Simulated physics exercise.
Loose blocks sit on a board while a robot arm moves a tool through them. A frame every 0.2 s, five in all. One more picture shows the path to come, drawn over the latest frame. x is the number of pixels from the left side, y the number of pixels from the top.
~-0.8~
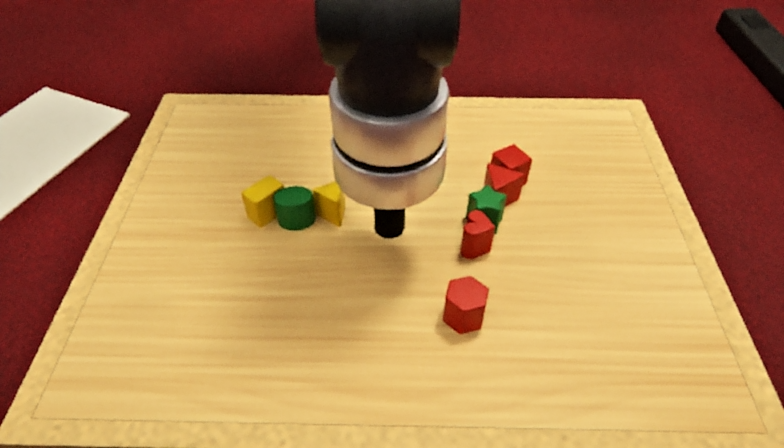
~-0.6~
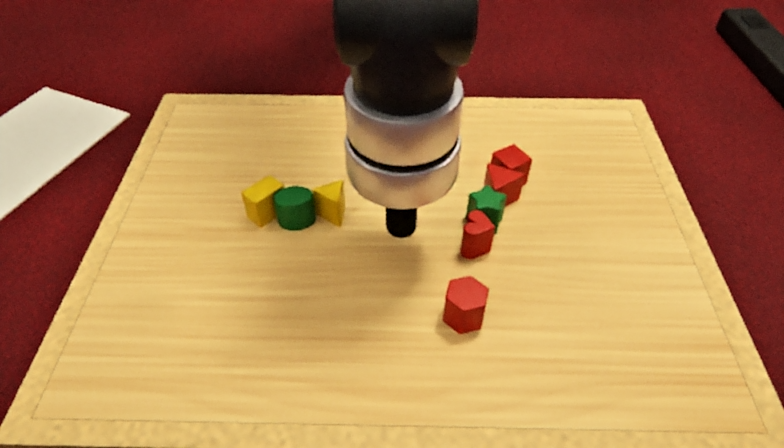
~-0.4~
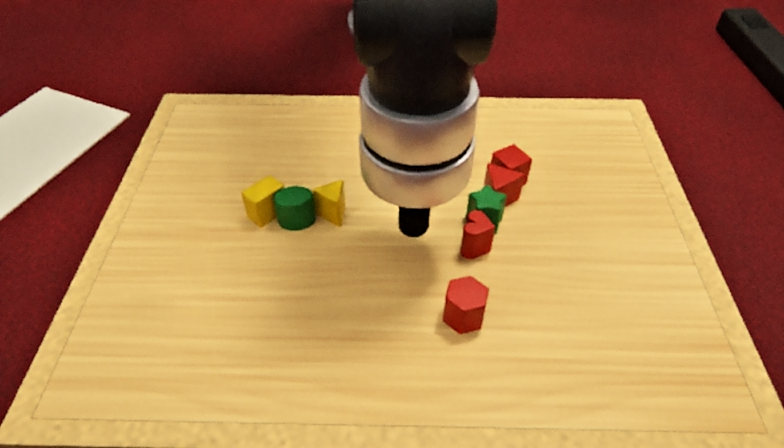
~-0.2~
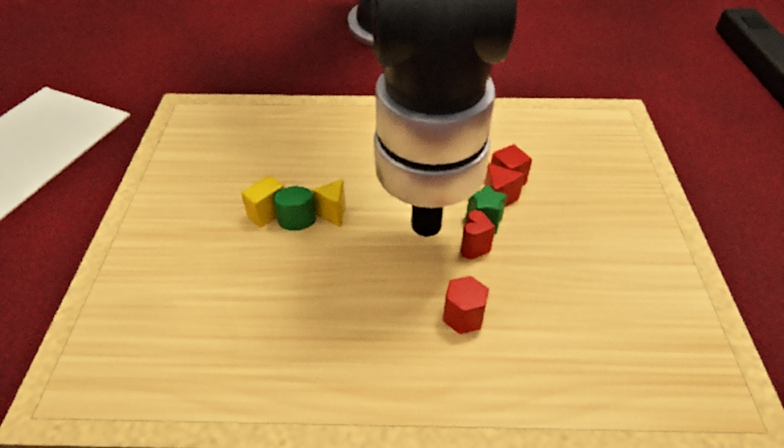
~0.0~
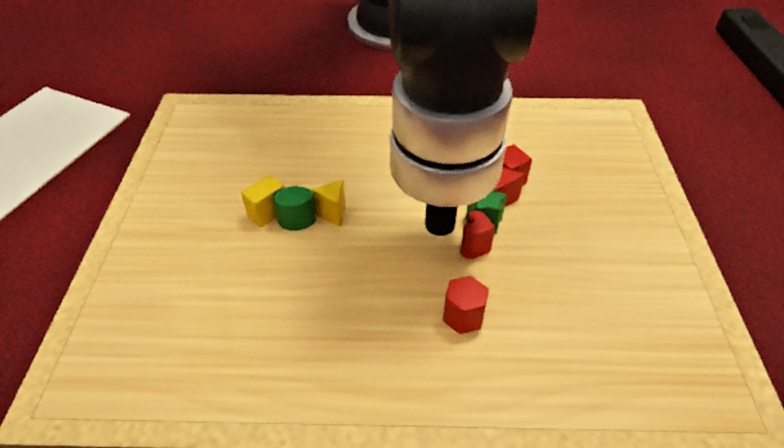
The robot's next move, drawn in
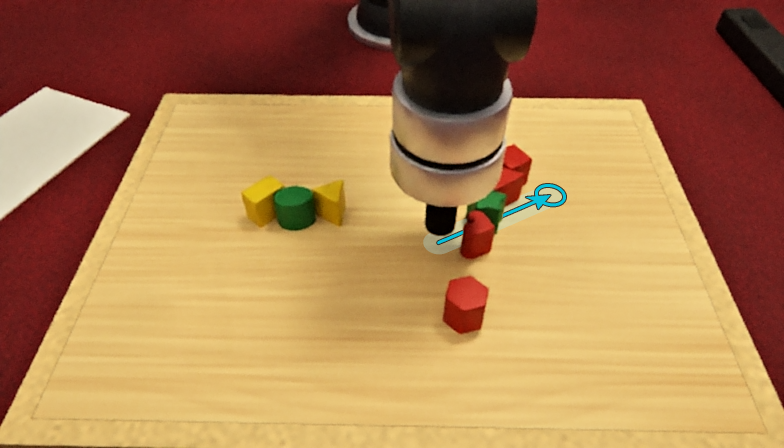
The clip shows a black and silver robot arm moving its tool slowly a short way right above a wooden board, from beside a yellow and green group toward a line of red and green blocks, while the blocks stay still.
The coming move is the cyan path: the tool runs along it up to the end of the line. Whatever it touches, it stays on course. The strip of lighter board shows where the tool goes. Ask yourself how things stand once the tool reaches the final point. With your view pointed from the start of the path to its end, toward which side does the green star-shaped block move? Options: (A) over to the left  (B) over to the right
Option B.
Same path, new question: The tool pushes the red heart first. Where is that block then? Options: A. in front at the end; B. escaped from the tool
B
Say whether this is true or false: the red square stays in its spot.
The statement is false.
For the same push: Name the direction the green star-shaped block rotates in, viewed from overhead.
Spins clockwise.
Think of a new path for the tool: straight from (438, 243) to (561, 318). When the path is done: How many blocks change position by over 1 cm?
My count: 1.
Path on the board, in a line from (438, 243) to (550, 195).
The first path, step by step. One third of the way, tool at (481, 210); red heart at (490, 222), turned 45° clockwise; green star-shaped block at (507, 193); red three-sided block at (514, 169); red square at (515, 149), turned 15° anticlockwise.
Two thirds of the way, tool at (520, 194); red heart at (490, 222), turned 45° clockwise; green star-shaped block at (550, 185), turned 15° clockwise; red three-sided block at (538, 165), turned 90° anticlockwise; red square at (517, 145), turned 30° anticlockwise.
At the end, tool at (555, 179); red heart at (490, 222), turned 45° clockwise; green star-shaped block at (585, 180), turned 45° clockwise; red three-sided block at (547, 153), turned 105° anticlockwise; red square at (517, 145), turned 30° anticlockwise.
